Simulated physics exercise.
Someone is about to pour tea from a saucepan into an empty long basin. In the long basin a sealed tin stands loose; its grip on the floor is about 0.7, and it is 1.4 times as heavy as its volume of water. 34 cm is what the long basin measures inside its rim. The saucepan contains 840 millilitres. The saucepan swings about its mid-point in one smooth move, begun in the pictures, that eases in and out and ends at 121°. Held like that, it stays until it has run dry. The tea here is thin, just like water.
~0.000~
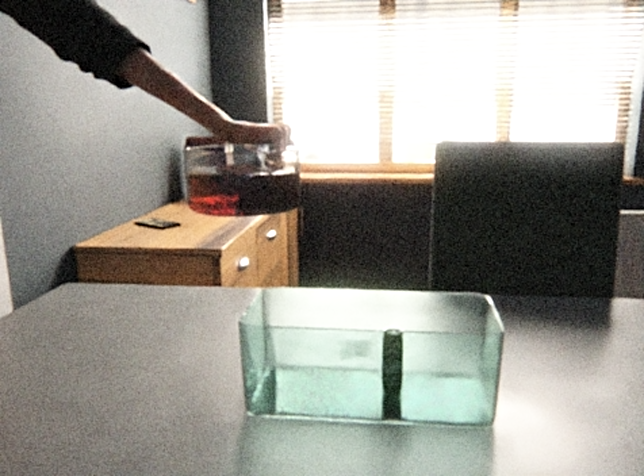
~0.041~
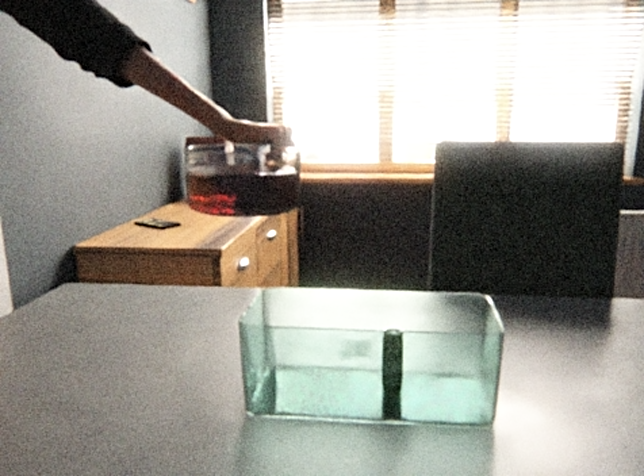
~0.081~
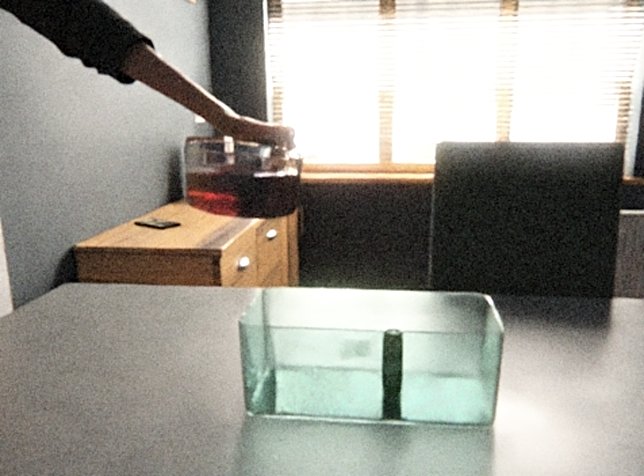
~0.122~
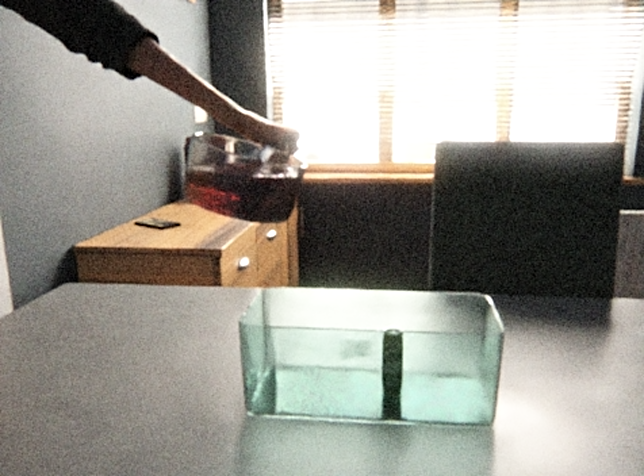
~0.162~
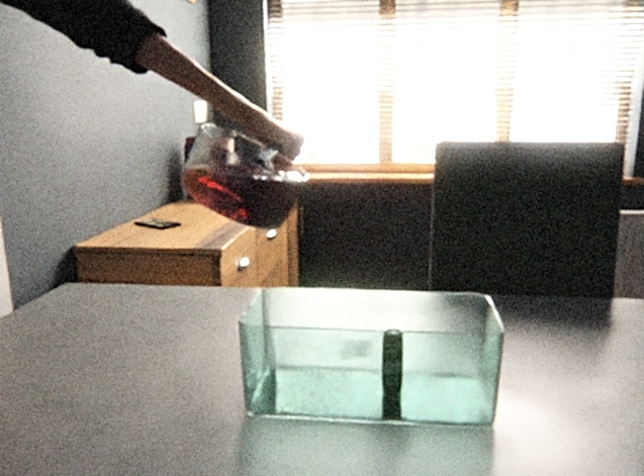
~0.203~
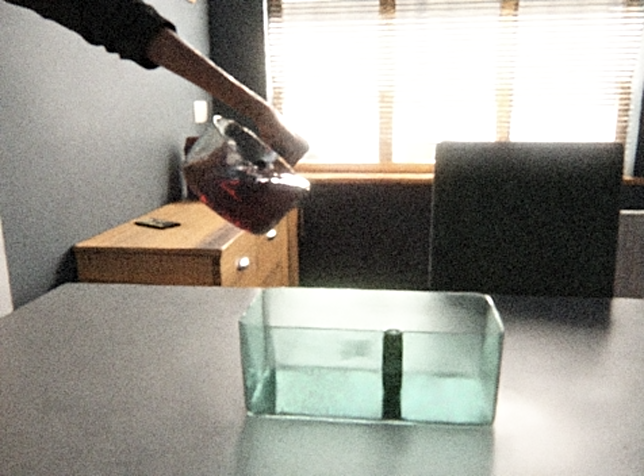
In a room with a bright window, a hand tilts a glass container of reddish liquid rightward.
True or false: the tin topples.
False.
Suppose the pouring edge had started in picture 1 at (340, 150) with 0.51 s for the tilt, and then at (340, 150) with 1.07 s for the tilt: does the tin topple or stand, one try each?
First it tips over; then it stays on its base.
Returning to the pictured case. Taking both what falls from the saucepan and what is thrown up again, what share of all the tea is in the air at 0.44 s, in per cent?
Some 60 per cent.
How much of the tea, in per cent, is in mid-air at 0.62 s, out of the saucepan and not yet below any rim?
It comes to some 7 percent of the total.
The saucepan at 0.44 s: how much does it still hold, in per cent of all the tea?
Some 12 % of it is still there.
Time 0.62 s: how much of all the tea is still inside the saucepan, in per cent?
I'd say some 1 per cent remains.
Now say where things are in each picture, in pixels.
In the first picture, it leans 0°; its right rim is at (299, 150); the tea meets the walls at (192, 170) and (298, 171); the long basin's rim runs from (250, 306) to (495, 314); the tin's top is at (393, 334).
In the second picture, it leans 2°; its right rim is at (300, 152); the tea meets the walls at (192, 169) and (298, 171).
In the third picture, it leans 7°; its right rim is at (302, 158); the tea meets the walls at (192, 168) and (299, 172).
In the fourth picture, it leans 16°; its right rim is at (305, 167); the tea meets the walls at (193, 168) and (301, 174).
In the fifth picture, it leans 28°; its right rim is at (306, 180); the tea meets the walls at (190, 165) and (304, 177).
In the sixth picture, it leans 41°; its right rim is at (303, 195); the tea meets the walls at (190, 160) and (301, 185); 2 per cent is over the edge.
After 0.44 s the tilt is 116° and 13 per cent is still to pour; the tin stands where it began.
After 0.62 s the tilt is 121° and 1 per cent is still to pour; the tin stands where it began.
After 0.81 s the tilt is 121° and 0 per cent is still to pour; the tin stands where it began.
After 1.01 s the tilt is 121° and 0 per cent is still to pour; the tin stands where it began.
In the end the tin stands where it began.
